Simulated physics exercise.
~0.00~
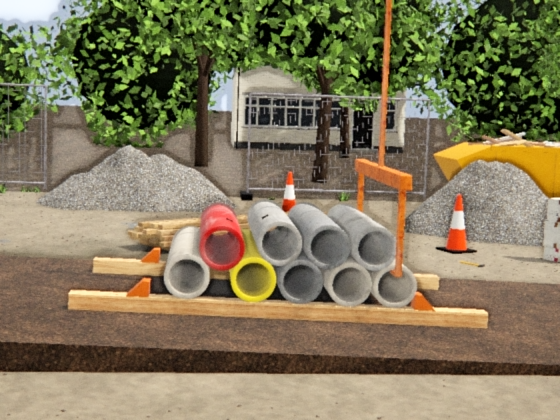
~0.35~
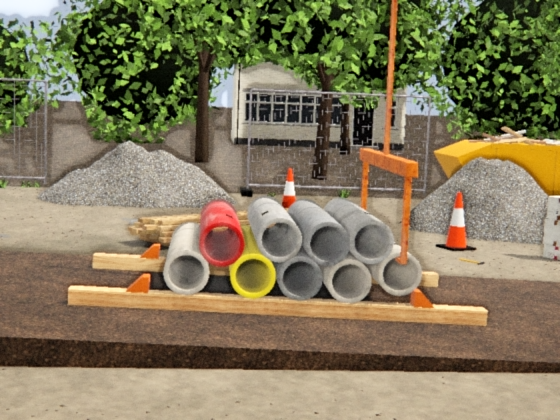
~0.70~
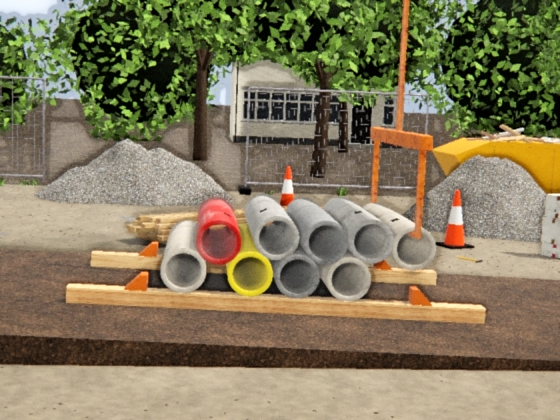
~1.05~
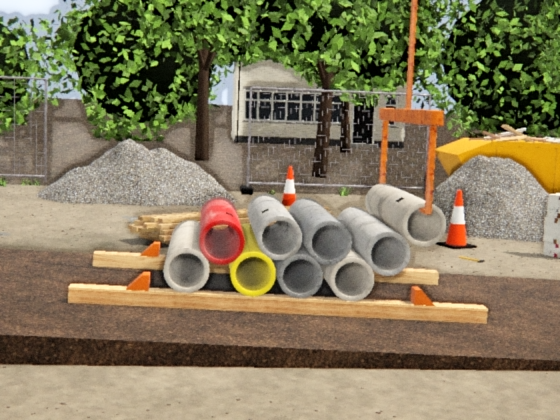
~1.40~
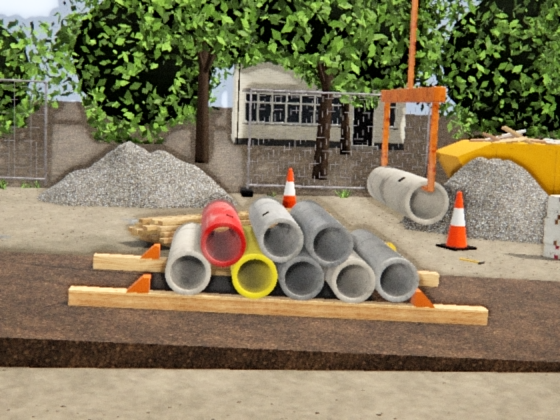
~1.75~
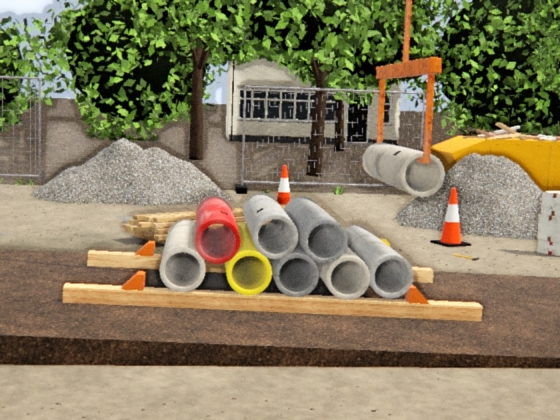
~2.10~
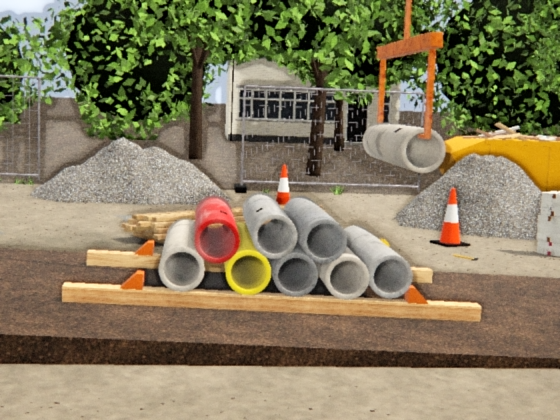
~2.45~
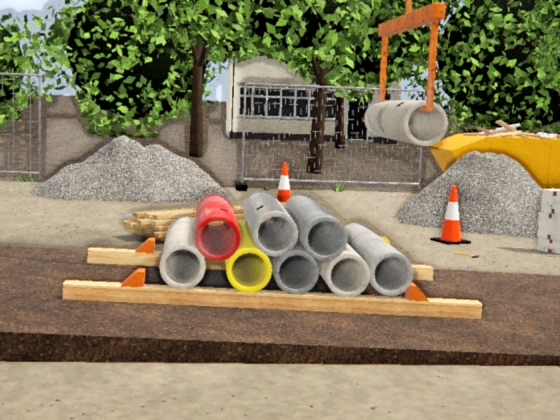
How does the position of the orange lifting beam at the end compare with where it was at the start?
At the start the beam is low, just above the right side of the pipe stack. By the end it is much higher and slightly further right, up in front of the trees with a grey pipe hanging beneath it.
